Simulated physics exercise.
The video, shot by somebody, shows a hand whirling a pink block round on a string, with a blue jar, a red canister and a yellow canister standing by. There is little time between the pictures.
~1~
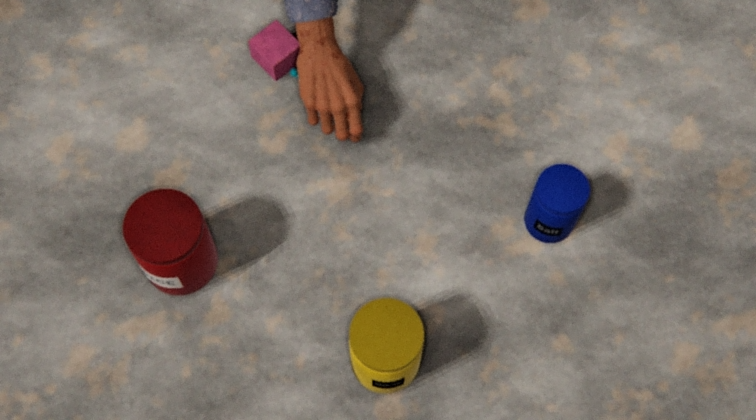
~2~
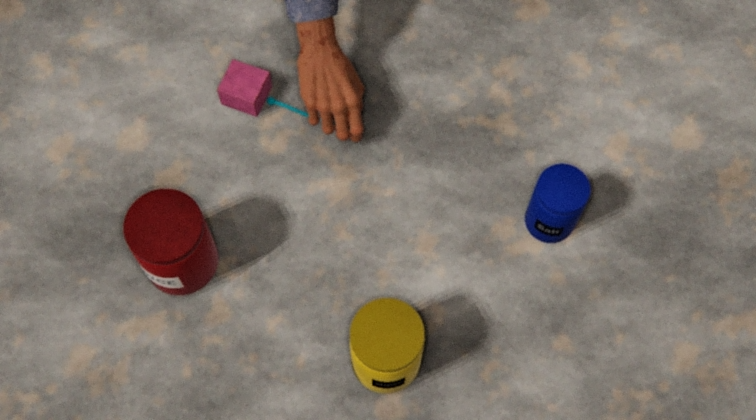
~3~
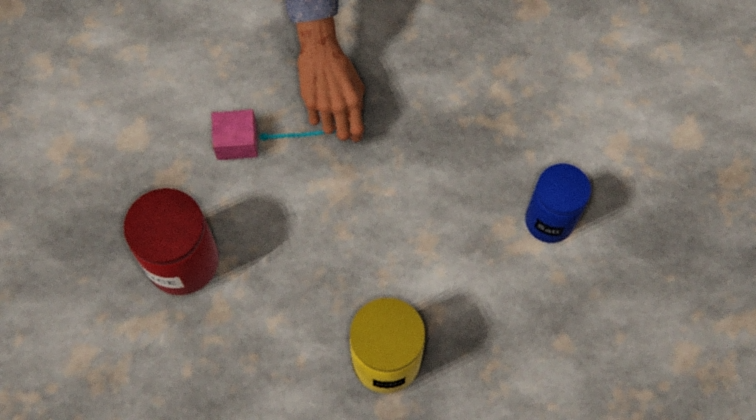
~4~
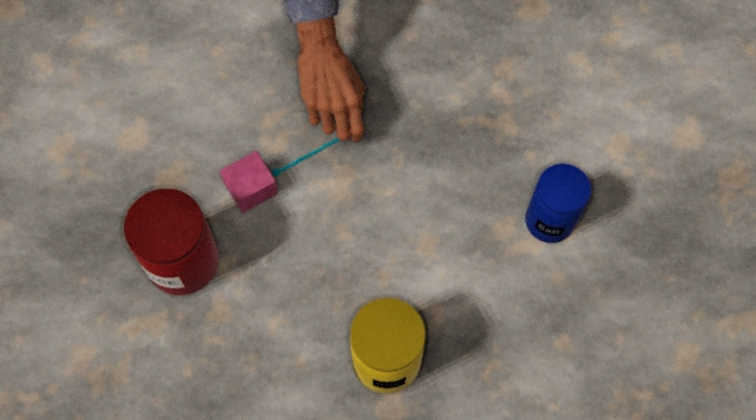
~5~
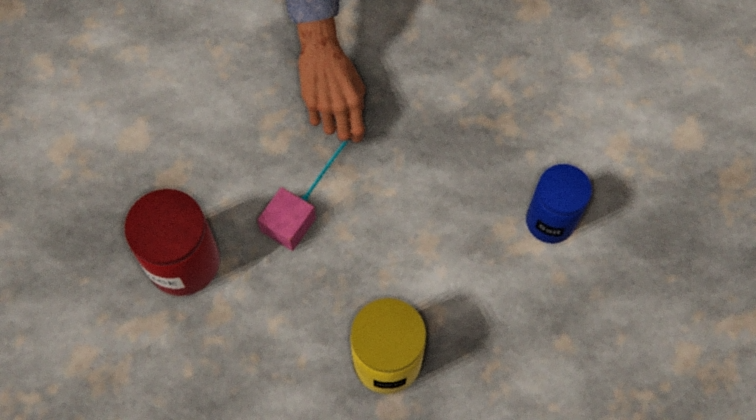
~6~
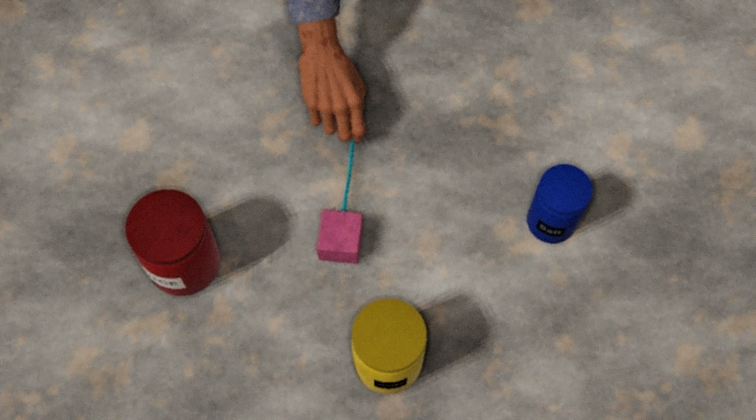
A pink block on a string starts beside the wrist of a hand at the top and swings out to the left. It then curves anticlockwise down past the red canister and across to the right, ending below the fingertips, above the yellow canister, while the blue jar stands at right.
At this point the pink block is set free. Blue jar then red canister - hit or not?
Blue jar - hit; red canister - not hit.
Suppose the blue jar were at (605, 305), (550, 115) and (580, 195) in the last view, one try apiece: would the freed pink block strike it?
Clear / clear / hit.
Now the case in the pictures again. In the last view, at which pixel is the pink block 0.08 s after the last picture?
At that moment it is at (447, 232).
Then, 0.08 s later than the last view, block near (447, 232).
Then, 0.20 s later than the last view, block near (517, 235); blue jar tapped.
Finally, block near (517, 236); blue jar tapped. The blue jar takes the knock and the red canister stays untouched.
